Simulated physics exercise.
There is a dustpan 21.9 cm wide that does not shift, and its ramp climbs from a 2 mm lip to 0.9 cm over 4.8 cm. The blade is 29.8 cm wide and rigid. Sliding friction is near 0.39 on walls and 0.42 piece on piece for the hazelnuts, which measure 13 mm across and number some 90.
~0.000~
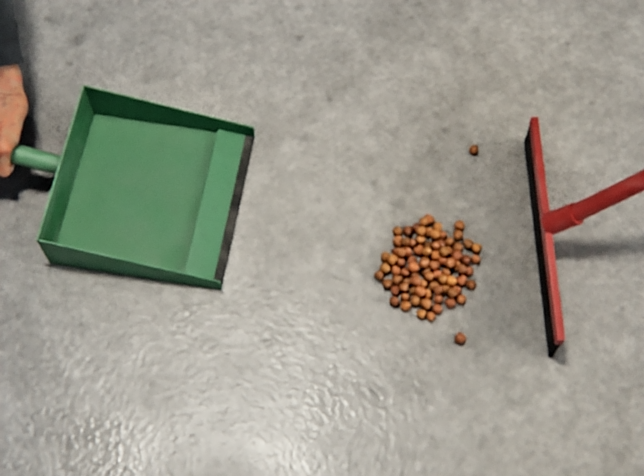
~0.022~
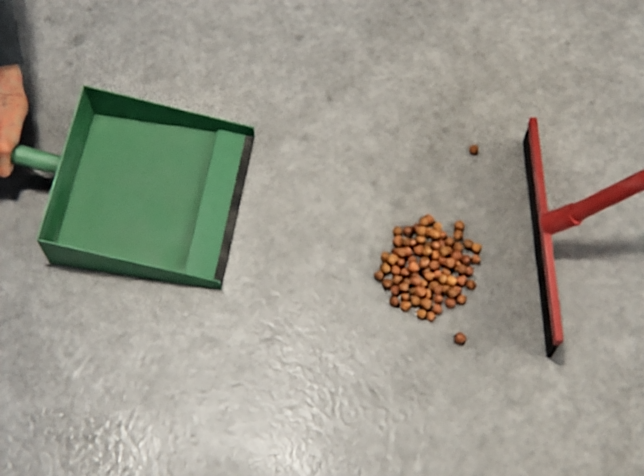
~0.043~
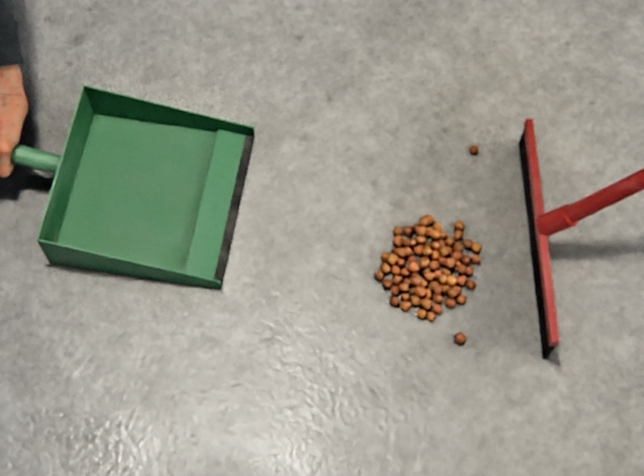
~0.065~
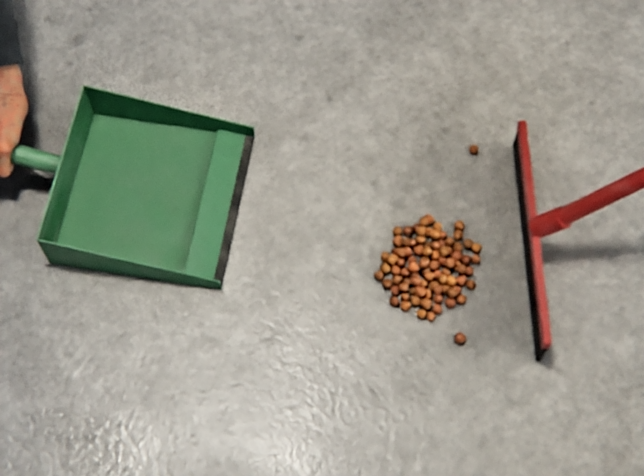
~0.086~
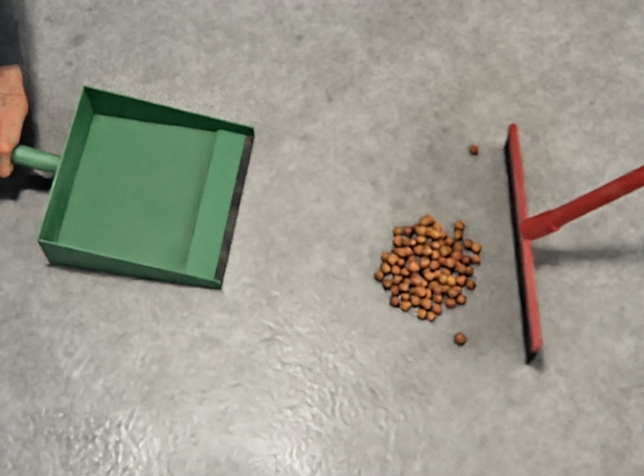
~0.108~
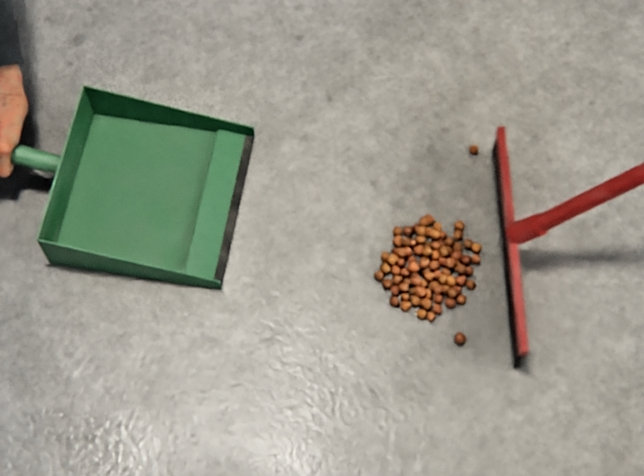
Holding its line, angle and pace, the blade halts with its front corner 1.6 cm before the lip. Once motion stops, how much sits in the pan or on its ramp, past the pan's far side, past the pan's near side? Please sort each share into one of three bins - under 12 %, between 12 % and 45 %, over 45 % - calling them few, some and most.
Pan: Some. Far side: Few. Near side: Most.
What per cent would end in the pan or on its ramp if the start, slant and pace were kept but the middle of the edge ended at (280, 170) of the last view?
Close to 25 in a hundred.
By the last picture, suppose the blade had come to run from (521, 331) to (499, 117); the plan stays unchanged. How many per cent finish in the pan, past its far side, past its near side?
Pan 25; far 0; near 30.
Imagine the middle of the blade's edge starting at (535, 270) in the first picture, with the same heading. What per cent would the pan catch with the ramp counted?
Roughly 15 percent would end up there.
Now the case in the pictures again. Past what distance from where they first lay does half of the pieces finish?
Median shift: Approx. 34 cm.
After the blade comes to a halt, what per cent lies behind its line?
10 %.
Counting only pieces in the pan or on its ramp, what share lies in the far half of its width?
Around 0 in a hundred.
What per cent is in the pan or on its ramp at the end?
Some 20 %.
After 0.32 s, middle of the blade 19 cm from the lip; 0 % over the lip, far side 0 %, near side 30 %.
After 0.47 s, middle of the blade 9 cm from the lip; 0 % over the lip, far side 0 %, near side 45 %.
After 0.74 s, middle of the blade 4 cm from the lip; 25 % over the lip, far side 5 %, near side 55 %.
At rest (1.9 s), pan 20 %, far side 5 %, near side 55 %, in front of the lip or behind the blade 20 %.
